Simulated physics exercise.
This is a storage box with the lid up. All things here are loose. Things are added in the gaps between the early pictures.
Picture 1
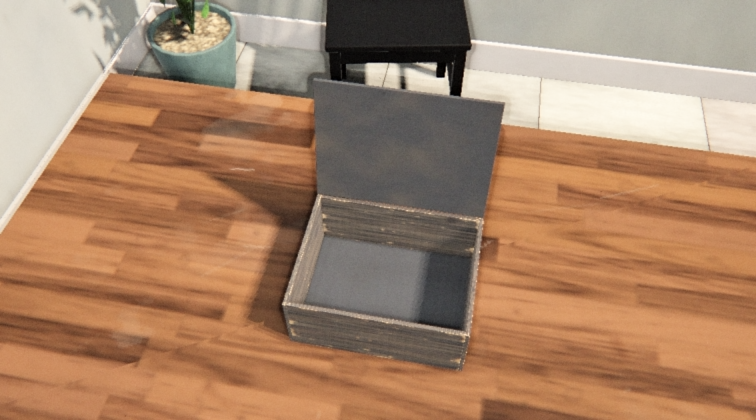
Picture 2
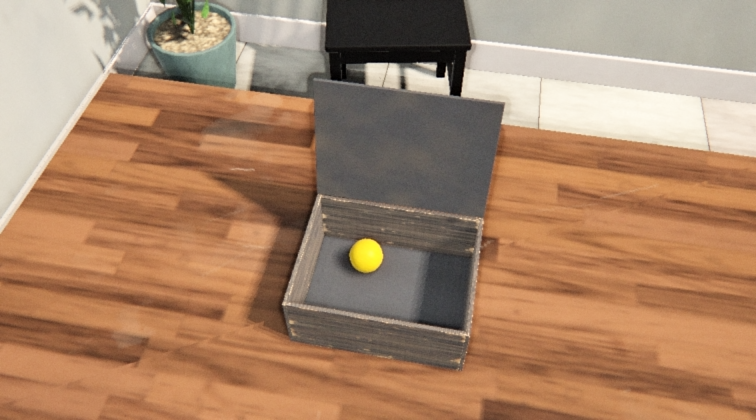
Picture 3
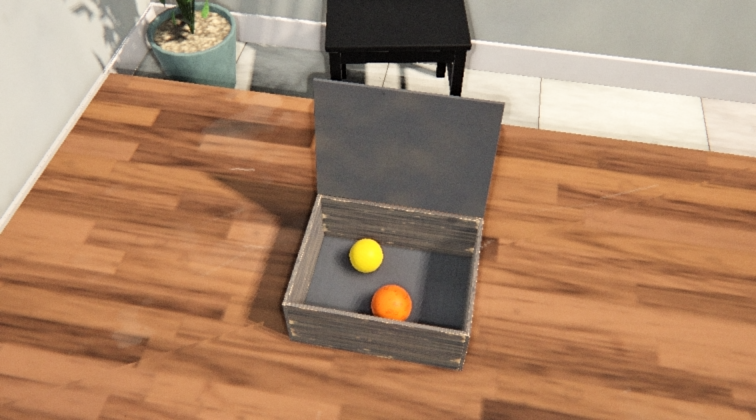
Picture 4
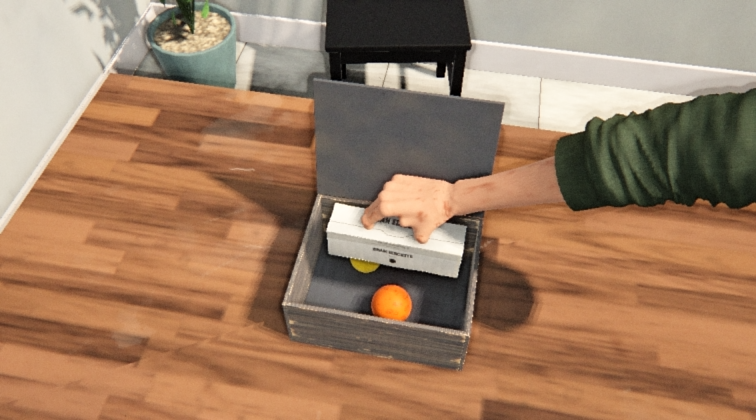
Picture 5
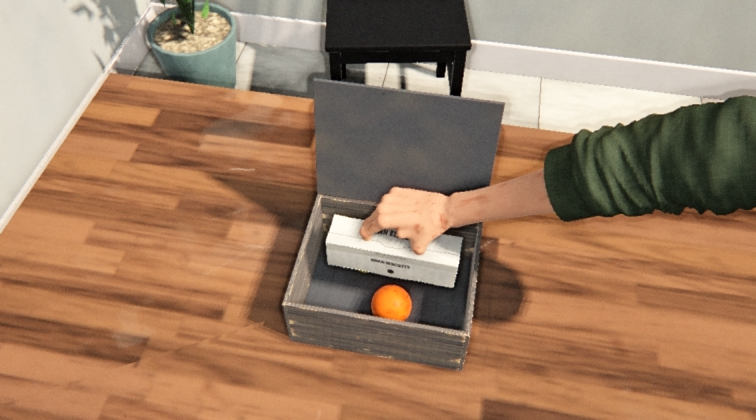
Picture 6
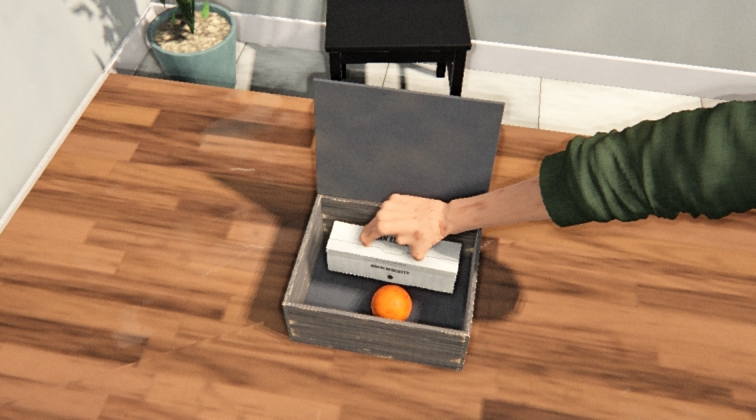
On a wood-plank floor seen from above at an angle, an open grey wooden box sits before a black stool, with a potted plant at upper left. A yellow lemon appears inside the box, then an orange ball-like item nearer the front. A hand in a dark green sleeve reaches from the right and lowers a white carton behind the orange item, covering the lemon from view.
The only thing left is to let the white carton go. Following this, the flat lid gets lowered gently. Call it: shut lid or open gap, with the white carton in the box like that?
Shut lid.
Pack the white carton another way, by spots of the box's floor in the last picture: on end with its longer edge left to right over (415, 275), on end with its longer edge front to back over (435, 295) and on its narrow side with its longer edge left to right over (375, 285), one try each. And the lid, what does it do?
Lid, in order: Held open, held open, fully down.
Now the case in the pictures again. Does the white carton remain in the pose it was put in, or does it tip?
Well, the white carton stays just as set.
Then, 0.40 s after the last picture, white carton slid a little near (385, 280); orange ball rolled a little; yellow lemon rolled a little.
Then, 1.20 s after the last picture, lid starting down; white carton slid a little near (384, 284); yellow lemon rolled about its own width; orange ball rolled a little.
Then, 1.70 s after the last picture, lid 53° above the rim; white carton slid a little near (384, 284); yellow lemon rolled about its own width; orange ball rolled a little.
Then, 2.20 s after the last picture, lid 15° above the rim; white carton slid a little near (384, 284); yellow lemon rolled about its own width; orange ball rolled a little.
At rest, lid shut; moved from the start, yellow lemon and white carton; orange ball in place. Seen from the same camera at the end, white carton near (384, 284).
